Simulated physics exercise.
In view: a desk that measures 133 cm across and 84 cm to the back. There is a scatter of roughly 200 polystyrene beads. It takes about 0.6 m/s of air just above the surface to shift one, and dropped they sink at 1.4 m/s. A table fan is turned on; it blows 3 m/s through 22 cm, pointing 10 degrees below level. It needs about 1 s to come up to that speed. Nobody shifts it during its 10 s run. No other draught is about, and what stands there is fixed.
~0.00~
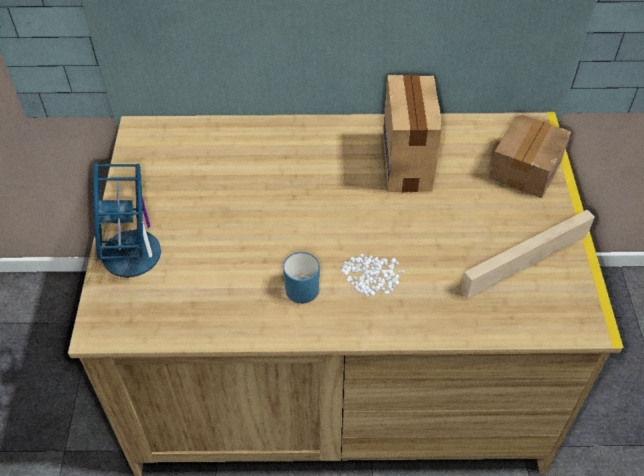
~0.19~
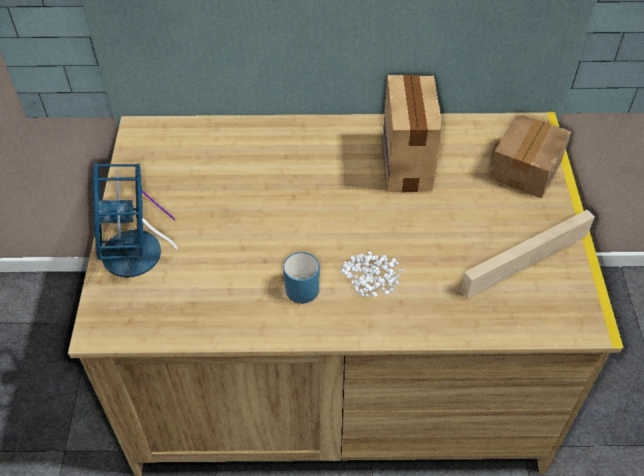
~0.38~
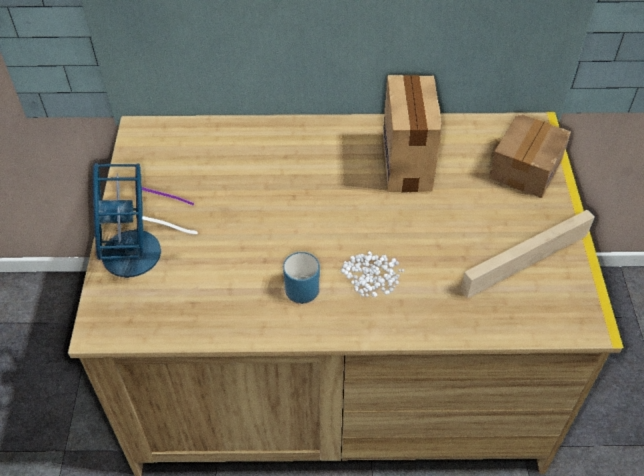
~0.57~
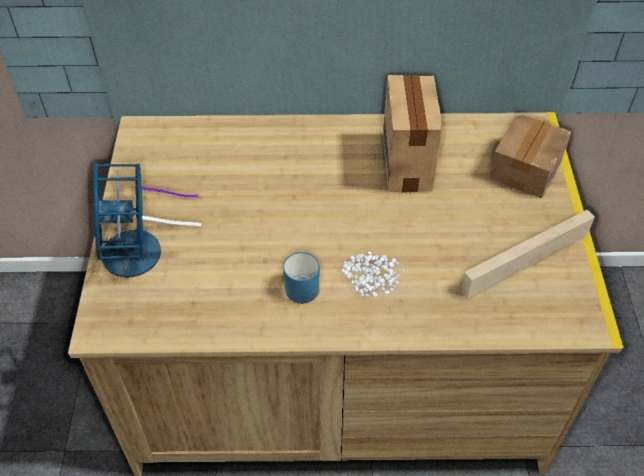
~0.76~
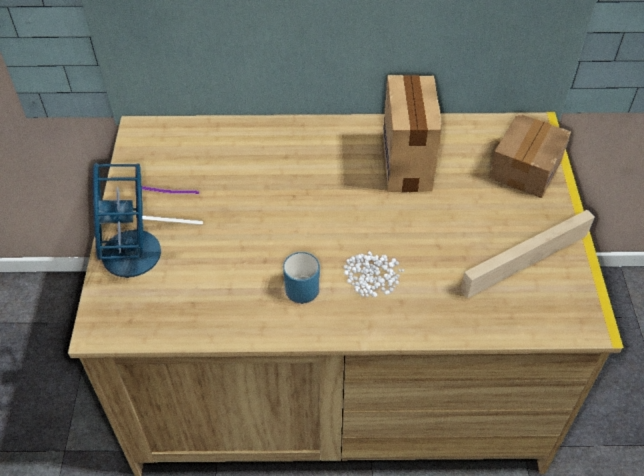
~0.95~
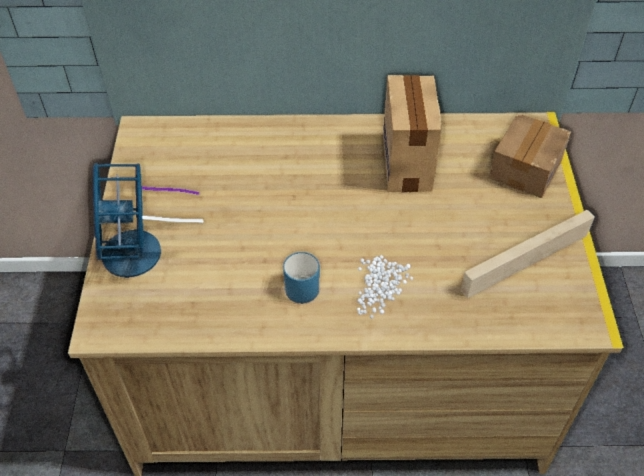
A wooden cabinet with a light, bare top stands before a grey-green wall flanked by blue tiles, seen from above and in front by a still camera. A blue fan sits at left, a blue mug and scattered white beads near the middle, two brown boxes and a pale board at right. Purple and white streamers lift outward from the fan, then many beads shift slightly rightward and toward the viewer.
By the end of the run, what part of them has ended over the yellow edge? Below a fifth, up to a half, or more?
By then less than a fifth are over the yellow edge.
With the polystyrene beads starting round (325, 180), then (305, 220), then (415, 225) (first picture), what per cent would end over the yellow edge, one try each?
In that order: 20 %, 80 %, 100 %.
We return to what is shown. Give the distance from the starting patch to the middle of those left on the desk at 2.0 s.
Roughly 20 cm.
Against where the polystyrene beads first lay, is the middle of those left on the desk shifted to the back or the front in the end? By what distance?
To the front, by about 15 cm.
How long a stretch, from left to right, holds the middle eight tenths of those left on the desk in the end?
About 20 cm.
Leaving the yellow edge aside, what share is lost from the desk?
About 30 %.
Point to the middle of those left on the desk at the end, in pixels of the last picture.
Near (403, 328).
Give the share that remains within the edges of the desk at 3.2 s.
About 70 %.
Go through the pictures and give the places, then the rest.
The middle of the polystyrene beads is near (370, 272), none has stirred yet and the mouth of the table fan is at (119, 212), in the first frame.
The middle of the polystyrene beads is near (370, 271), none has stirred yet and the yellow edge is centred on (585, 216), in the second frame.
The middle of the polystyrene beads is near (370, 271), none has stirred yet, the top of a mug is at (301, 266) and the top of a board is at (531, 243), in the third frame.
The middle of the polystyrene beads is near (370, 271) and none has stirred yet, in the fourth frame.
The middle of the polystyrene beads is near (372, 273) and none has stirred yet, in the fifth frame.
The middle of the polystyrene beads is near (379, 282), the farthest in sight from the table fan is at (411, 279) and about 70 % have left their places, in the sixth frame.
After 2.0 s, 0 % are over the yellow edge; the middle of those still in play is near (403, 328); 72 % have settled or left.
After 3.2 s, 0 % are over the yellow edge; the middle of those still in play is near (403, 328); 81 % have settled or left.
After 5.5 s, 0 % are over the yellow edge; the middle of those still in play is near (403, 328); 84 % have settled or left.
After 10.0 s, at the end, 0 % are over the yellow edge; the middle of those still in play is near (403, 328).
